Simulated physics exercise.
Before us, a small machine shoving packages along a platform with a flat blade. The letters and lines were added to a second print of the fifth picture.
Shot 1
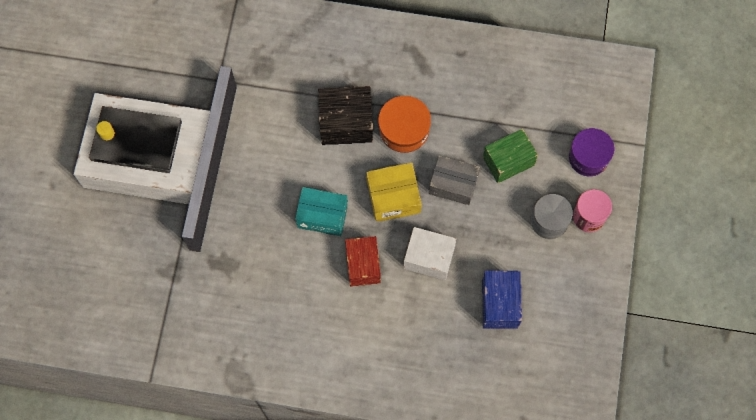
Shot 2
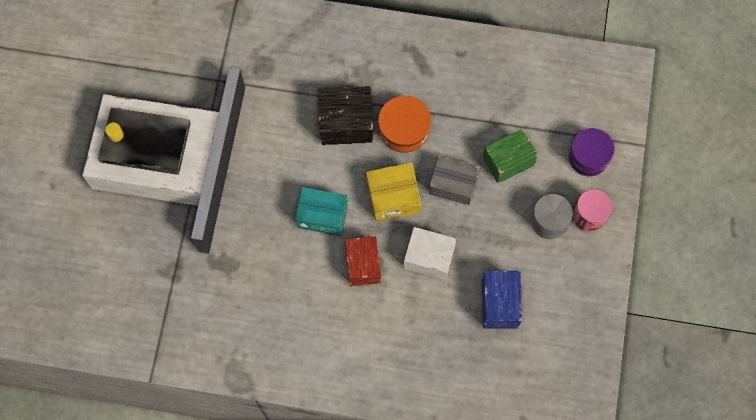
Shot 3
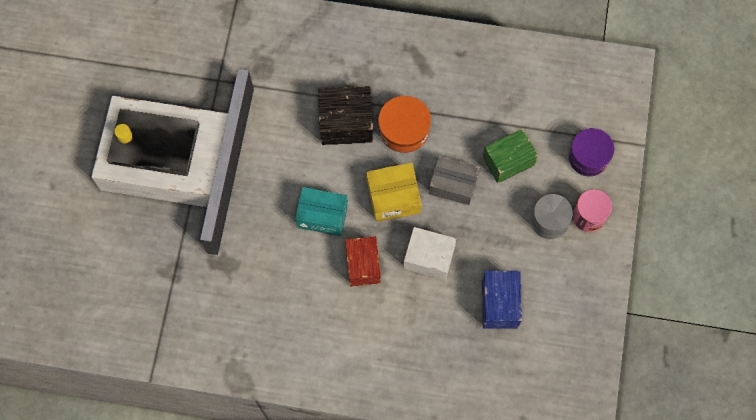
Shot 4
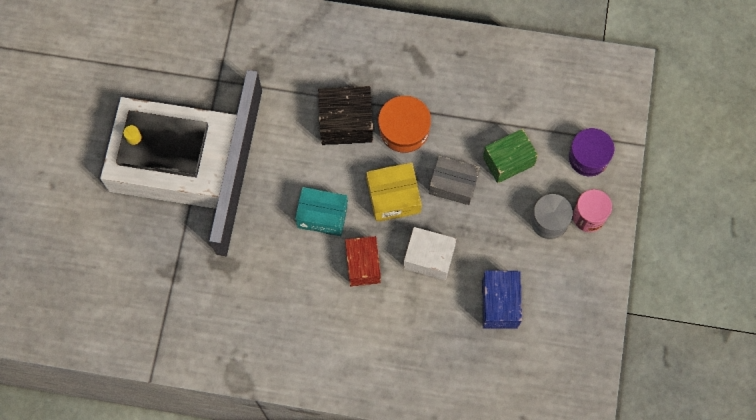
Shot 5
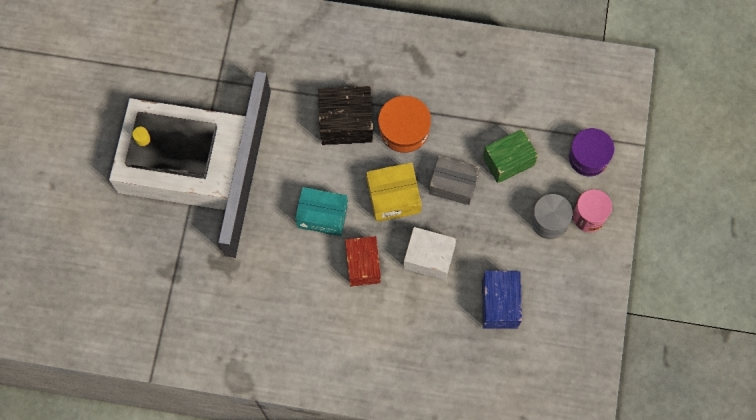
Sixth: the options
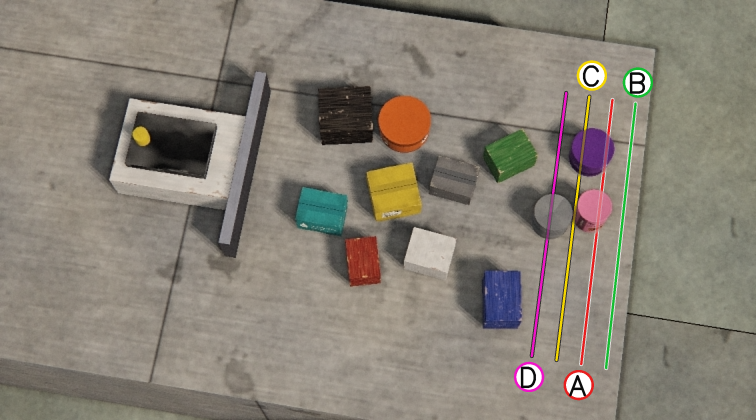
A small white machine with a dark opening, a yellow knob and a flat grey blade sits at the left of a grey slab platform, seen from high above at a slight tilt. To its right lie black, teal, yellow, red, white, grey, green and blue blocks, with orange, purple, pink and grey round containers among them. The machine creeps a short way right, blade first, touching nothing, while the objects and camera stay still.
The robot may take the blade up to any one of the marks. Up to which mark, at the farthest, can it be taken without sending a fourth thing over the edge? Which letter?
D is the last line within the limit.
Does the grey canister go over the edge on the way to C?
Yes.
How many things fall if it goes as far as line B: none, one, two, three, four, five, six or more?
In all, six or more.
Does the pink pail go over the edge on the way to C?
Yes.
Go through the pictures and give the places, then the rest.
In the first frame, yellow parcel (393, 193); turquoise box (322, 212); blue crate (501, 299).
In the second frame, robot (151, 141); grey canister (551, 216).
In the third frame, robot (159, 143); pink pail (592, 212).
In the fourth frame, robot (169, 144); purple pail (591, 153).
In the fifth frame, robot (178, 146); red crate (363, 261); black crate (346, 116); grey box (454, 180).
On the marked copy, A at (597, 227); B at (621, 231); C at (573, 224); D at (550, 220).
Taking D. A third of the way, robot (286, 162); orange pail (447, 130); black crate (395, 128).
Two thirds of the way, robot (396, 180); purple pail (607, 150); pink pail (600, 211).
When it is over, robot (483, 193); pink pail over the edge; purple pail over the edge; three fallen.
As for the rest, A drops seven; B drops eleven; C drops six.
